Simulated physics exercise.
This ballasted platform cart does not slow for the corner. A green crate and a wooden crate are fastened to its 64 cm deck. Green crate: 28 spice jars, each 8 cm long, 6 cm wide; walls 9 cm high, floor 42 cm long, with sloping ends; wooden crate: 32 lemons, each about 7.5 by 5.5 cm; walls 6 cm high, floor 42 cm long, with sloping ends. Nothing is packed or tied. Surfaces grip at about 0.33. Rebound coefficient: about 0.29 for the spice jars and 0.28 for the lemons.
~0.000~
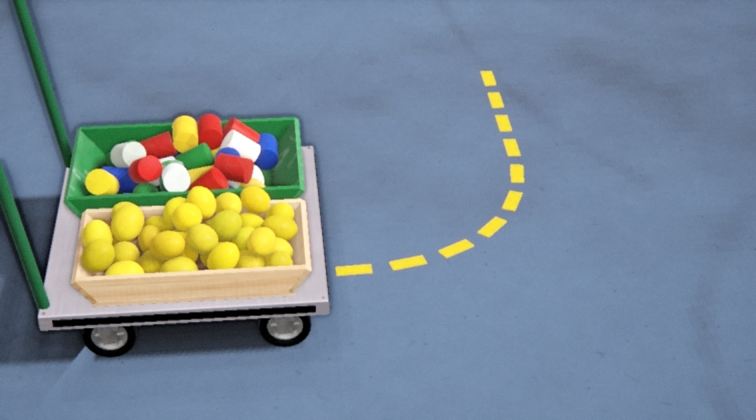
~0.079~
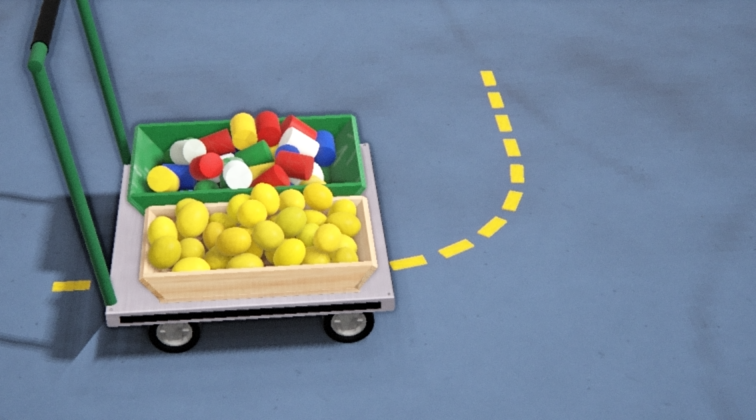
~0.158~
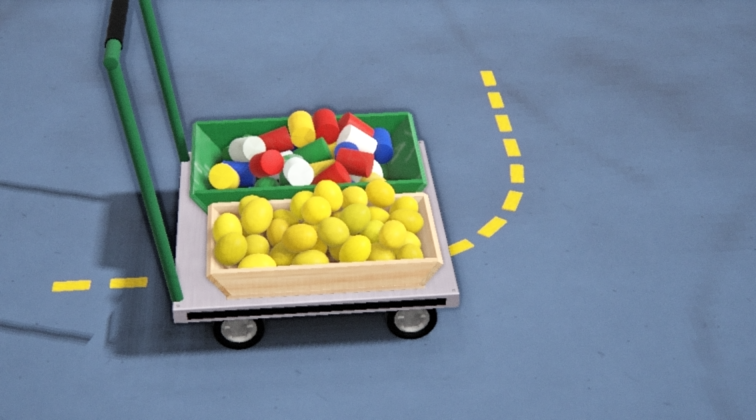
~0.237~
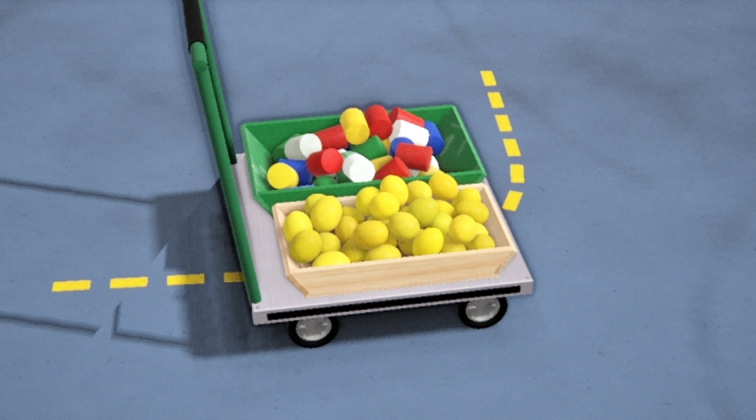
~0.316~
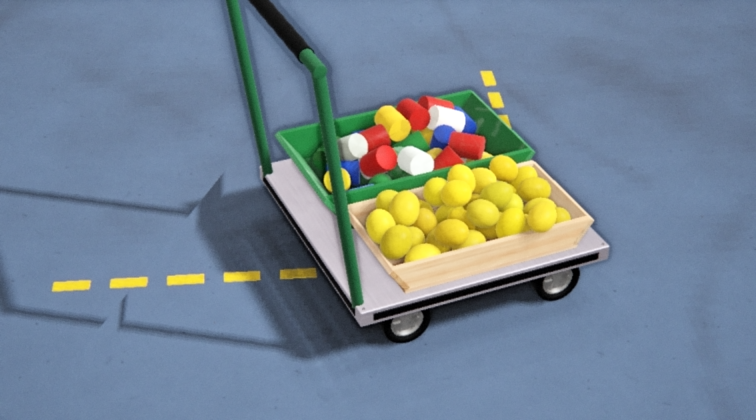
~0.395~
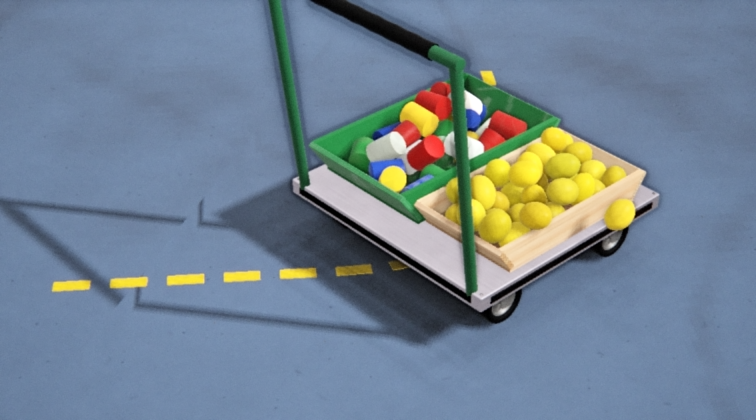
A flat cart carrying a green crate of colourful cylinders and a wooden crate of lemons rolls right along a dashed yellow line on a blue floor. It then swings left around the bend, its handle turning with it, and one lemon goes over the wooden crate's right side.
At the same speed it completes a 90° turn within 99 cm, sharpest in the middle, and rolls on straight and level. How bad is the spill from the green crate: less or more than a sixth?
Under a sixth of the spice jars leave the green crate.
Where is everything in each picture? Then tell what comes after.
In the first picture (each is followed by its nearest rim corner in this view), green crate, (68, 198); wooden crate, (76, 279); 0° round, 0 cm rolled; none out.
Green crate, (131, 195); wooden crate, (144, 276); 0° round, 15 cm rolled, in the second picture.
Green crate, (194, 192); wooden crate, (211, 272); 0° round, 29 cm rolled, in the third picture.
Green crate, (257, 193); wooden crate, (290, 271); 5° round, 44 cm rolled, in the fourth picture.
Green crate, (327, 198); wooden crate, (392, 269); 18° round, 59 cm rolled, in the fifth picture.
Green crate, (402, 195); wooden crate, (501, 250); 37° round, 73 cm rolled; 1 out, the lowest lemon at (620, 215), in the sixth picture.
After 0.43 s, green crate 28 in, 0 out and wooden crate 30 in, 2 out.
After 0.53 s, green crate 28 in, 0 out and wooden crate 28 in, 4 out.
After 0.69 s, green crate 28 in, 0 out and wooden crate 25 in, 7 out.
Final count (at 1.15 s), green crate 28 in, 0 out and wooden crate 22 in, 10 out. Asked share, 0 of 28, 0 per cent.
